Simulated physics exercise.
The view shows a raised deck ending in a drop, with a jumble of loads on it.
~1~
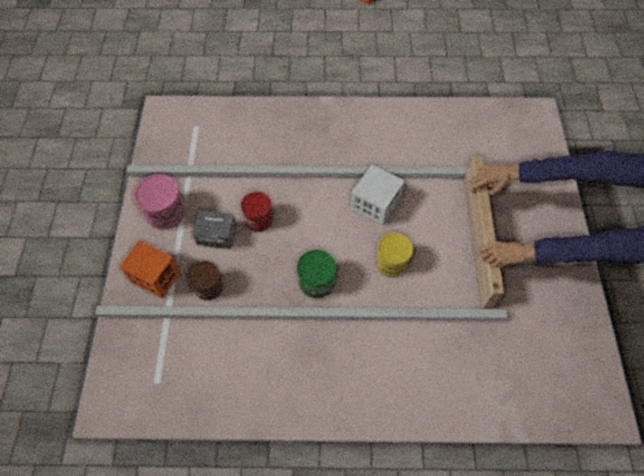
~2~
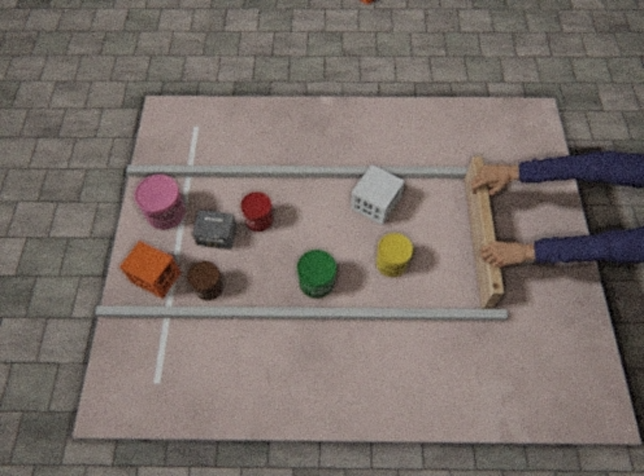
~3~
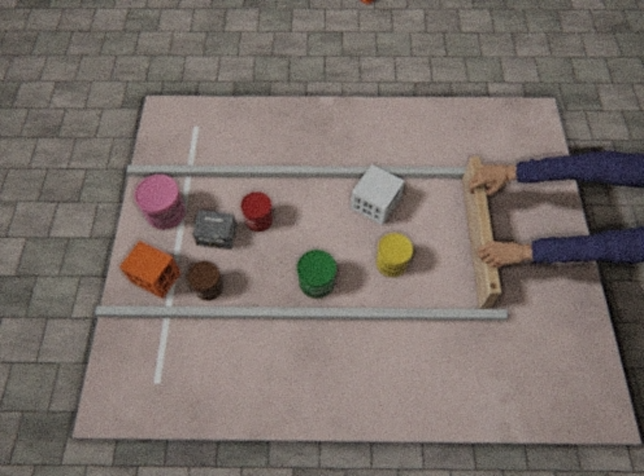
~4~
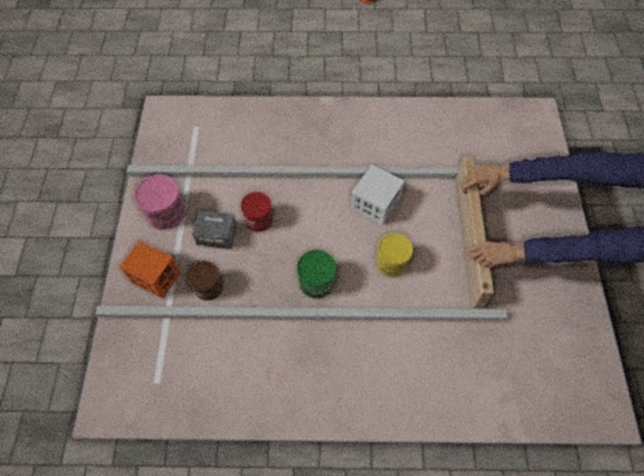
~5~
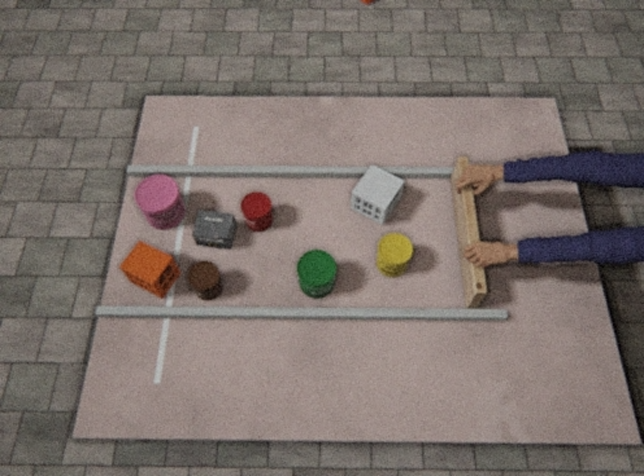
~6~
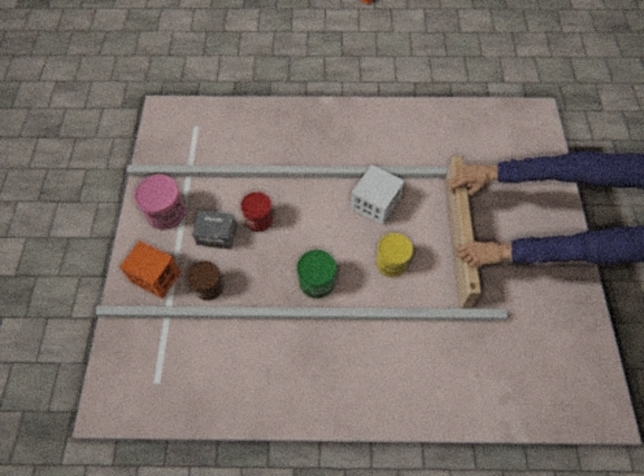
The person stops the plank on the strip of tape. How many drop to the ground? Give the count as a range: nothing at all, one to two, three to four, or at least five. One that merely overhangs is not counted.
The count is one to two.
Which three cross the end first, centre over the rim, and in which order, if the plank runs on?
Earliest first: The pink pail, then the orange crate, then the red pail.
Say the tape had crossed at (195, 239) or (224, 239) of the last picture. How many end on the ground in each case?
In order, the counts are 1 and 0.
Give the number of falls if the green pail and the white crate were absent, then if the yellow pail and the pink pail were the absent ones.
The number is 0 for the first case and 0 for the second.
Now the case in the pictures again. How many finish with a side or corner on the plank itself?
3 touch it.
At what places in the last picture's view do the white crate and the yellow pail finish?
Middles: Around (162, 202) and around (158, 245).
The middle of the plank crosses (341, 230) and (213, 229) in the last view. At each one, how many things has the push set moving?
Counts: 3 / 8.
Soon after, none off yet; pink pail at rest near (161, 203); orange crate at rest near (151, 270); brown pail at rest near (206, 281).
By the end, the number that fall off is one or two; fallen, orange crate and pink pail.
